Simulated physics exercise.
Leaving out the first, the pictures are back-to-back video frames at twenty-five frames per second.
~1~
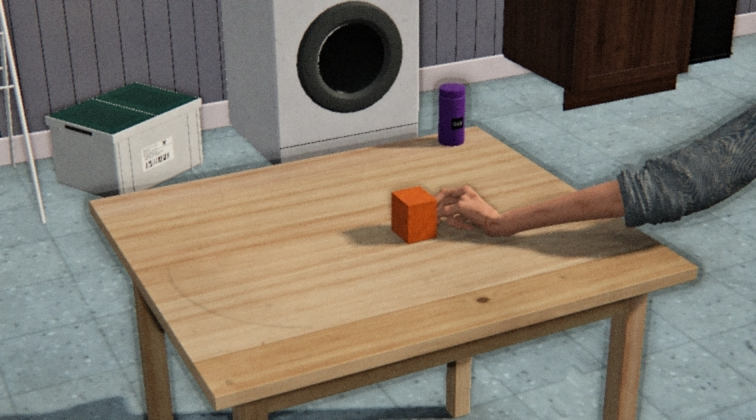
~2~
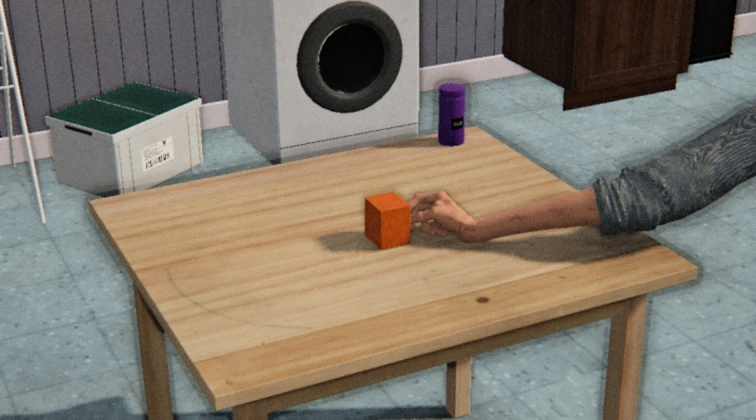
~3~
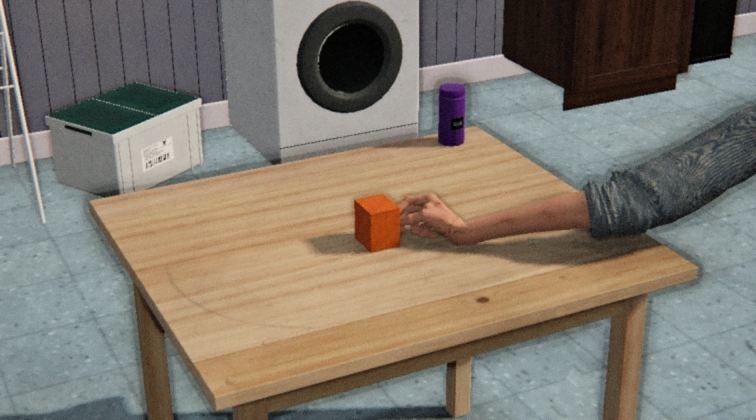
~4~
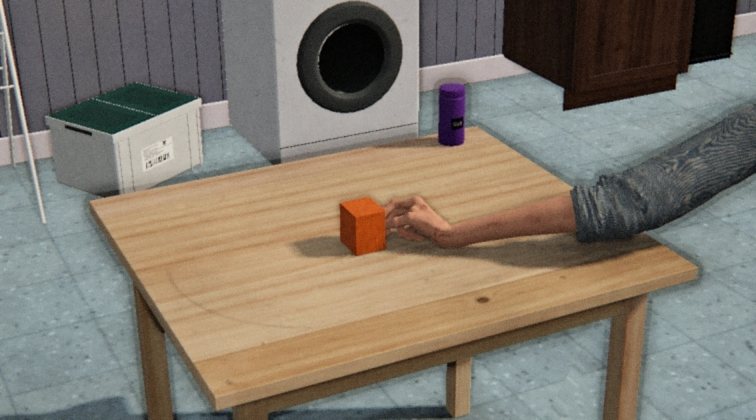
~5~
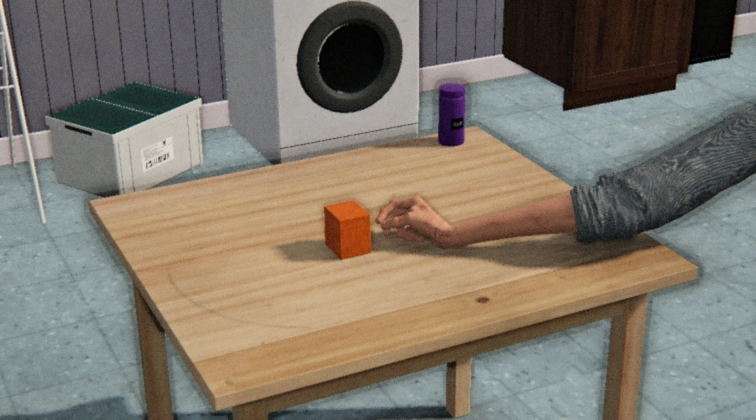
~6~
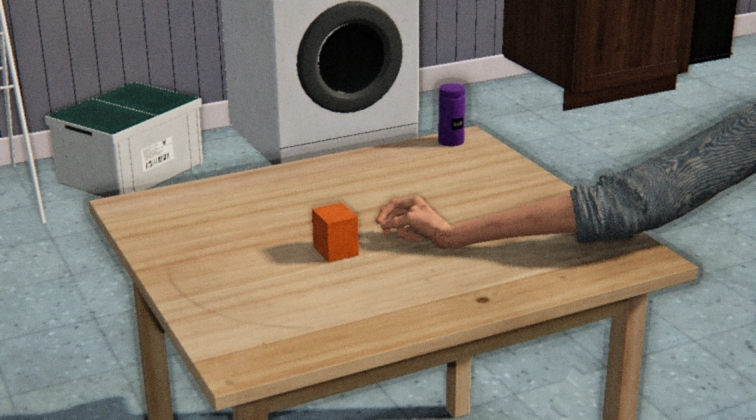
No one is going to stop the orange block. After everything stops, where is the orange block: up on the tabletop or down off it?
It is up on the tabletop.
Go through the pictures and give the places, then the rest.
Under the hand; orange block (414, 215), in the first frame.
Under the hand; orange block (387, 221), in the second frame.
Under the hand; orange block (377, 223), in the third frame.
Orange block (363, 226), in the fourth frame.
Orange block (347, 230) displaced a little, in the fifth frame.
Orange block (335, 232) displaced about its own width, in the sixth frame.
Then, 0.10 s past the last view, orange block displaced about its own width near (318, 236).
Then, 0.30 s past the last view, orange block displaced about its own width near (317, 236).
Finally, moved from the start, orange block. Final places as the last picture's camera would see them, orange block near (317, 236).
